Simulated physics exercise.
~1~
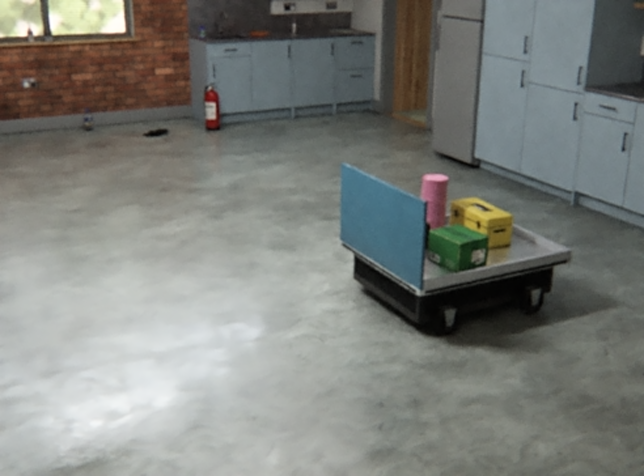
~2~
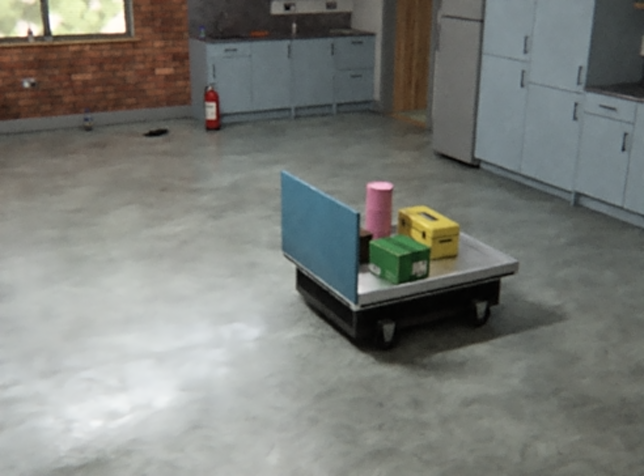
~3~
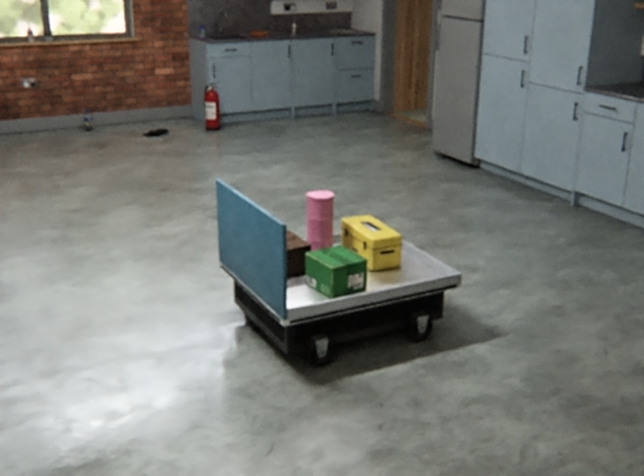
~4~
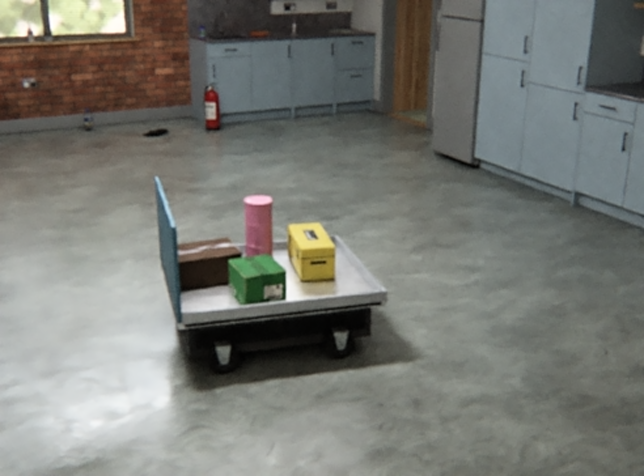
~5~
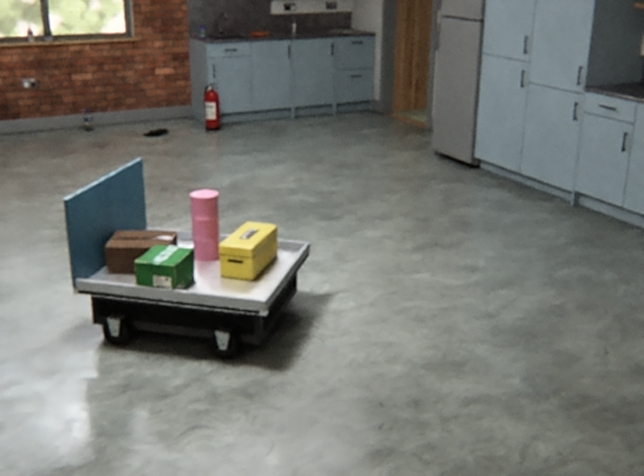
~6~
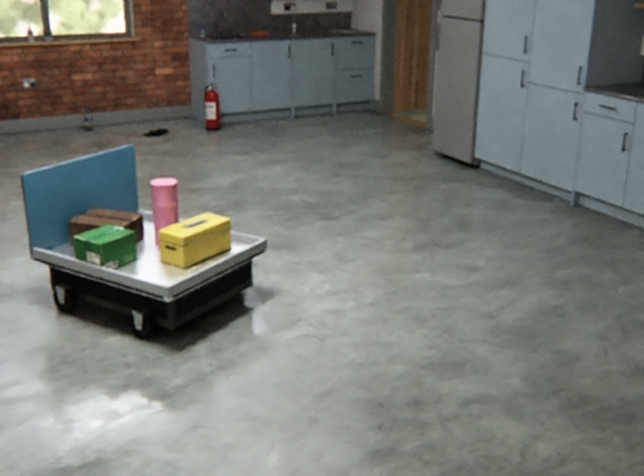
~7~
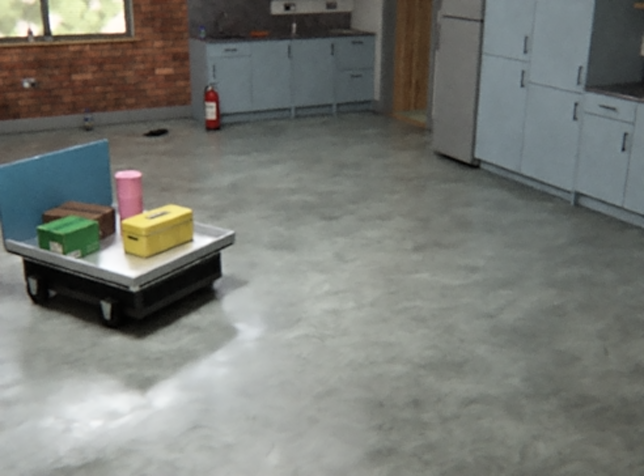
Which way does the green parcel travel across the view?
The green parcel moves to the left, riding on the cart as it crosses the floor.
We see a low wheeled cart with a blue board at its front carry a pink canister, a yellow toolbox, a green parcel and a brown parcel leftward across a kitchen floor, turning as it goes and ending at the left with all the items still on deck.
